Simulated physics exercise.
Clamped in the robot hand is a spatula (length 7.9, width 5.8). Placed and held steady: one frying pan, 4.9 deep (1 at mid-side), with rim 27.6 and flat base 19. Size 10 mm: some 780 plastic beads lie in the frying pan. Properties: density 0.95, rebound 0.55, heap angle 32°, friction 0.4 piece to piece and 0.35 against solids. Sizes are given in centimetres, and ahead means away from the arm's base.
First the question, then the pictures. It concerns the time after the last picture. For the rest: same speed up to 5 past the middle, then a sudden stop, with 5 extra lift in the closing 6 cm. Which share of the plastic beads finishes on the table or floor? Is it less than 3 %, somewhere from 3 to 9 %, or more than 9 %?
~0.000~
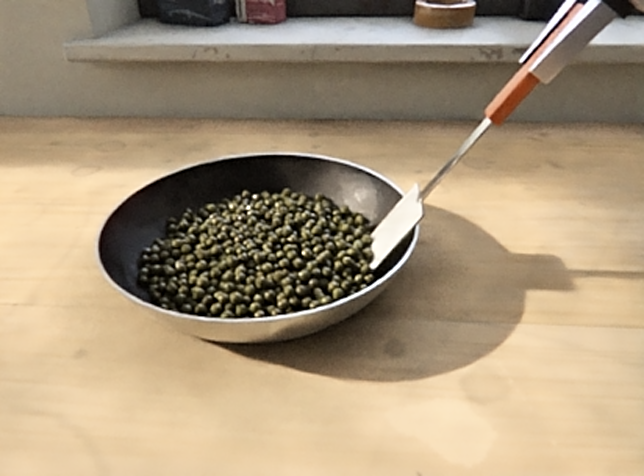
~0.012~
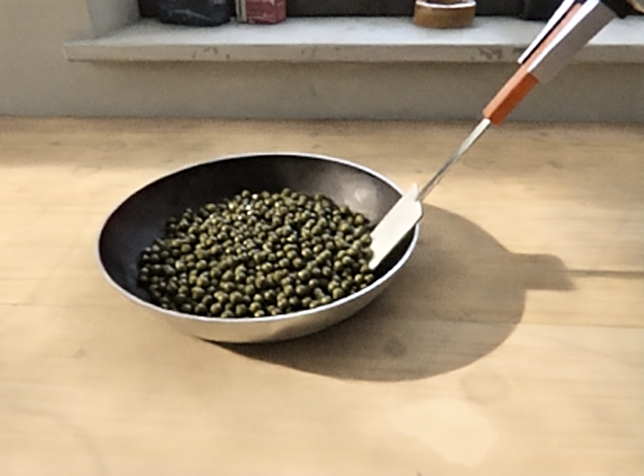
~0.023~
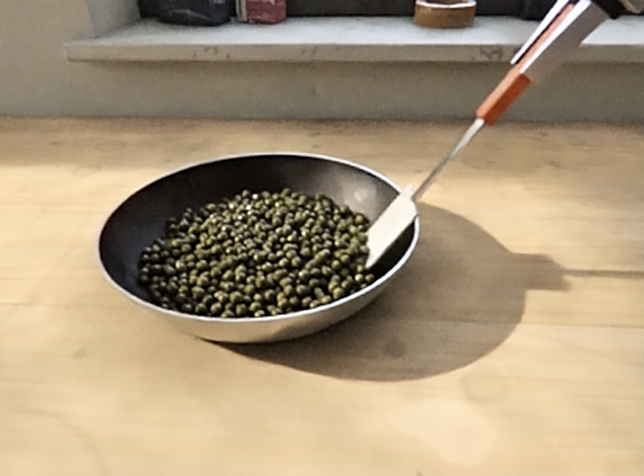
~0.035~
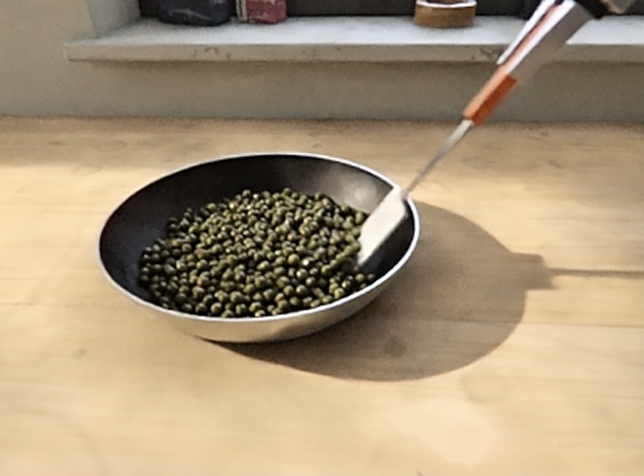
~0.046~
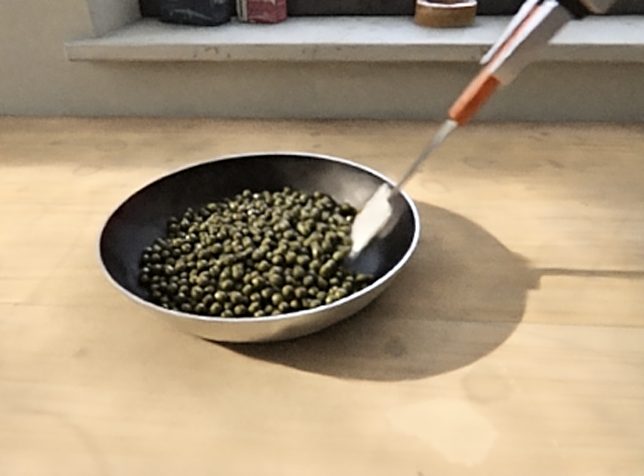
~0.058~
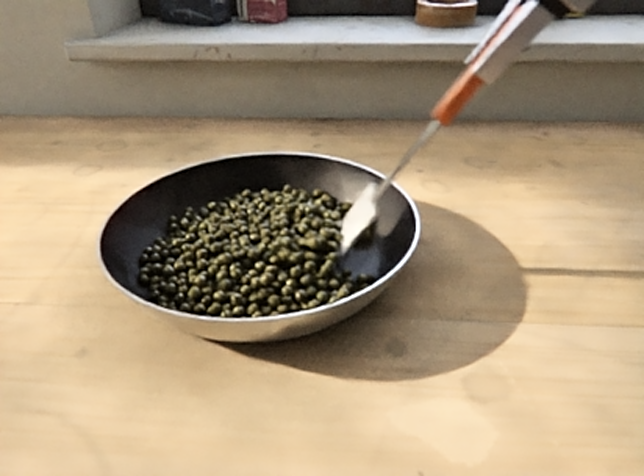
It is from 3 to 9 %.
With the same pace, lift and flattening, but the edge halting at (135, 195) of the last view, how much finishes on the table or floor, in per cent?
Estimate: Approx. 10 %.
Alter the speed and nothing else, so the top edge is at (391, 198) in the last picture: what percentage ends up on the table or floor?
0 %.
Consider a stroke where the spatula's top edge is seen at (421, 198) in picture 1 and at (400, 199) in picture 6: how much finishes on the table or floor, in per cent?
I'd put it at roughly 0 per cent.
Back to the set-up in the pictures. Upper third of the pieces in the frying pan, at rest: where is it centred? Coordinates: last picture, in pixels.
The centre sits at about (196, 241).
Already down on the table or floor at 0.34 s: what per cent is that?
Roughly 6 percent of it.
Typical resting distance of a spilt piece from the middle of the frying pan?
Some 60 cm.
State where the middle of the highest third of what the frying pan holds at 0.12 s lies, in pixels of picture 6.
It is centred at roughly (244, 240).
After 0.09 s, sloping 56°, highest piece 6 above the table; 784 in the frying pan.
After 0.12 s, sloping 56°, highest piece 8 above the table; 784 in the frying pan.
After 0.34 s, sloping 56°, highest piece 6 above the table; 739 in the frying pan, 45 on the table or floor.
After 1.39 s, sloping 56°, highest piece 4 above the table; 739 in the frying pan, 45 on the table or floor.
In the end, 739 in the frying pan, 45 on the table or floor. That is 6 % on the table or floor.
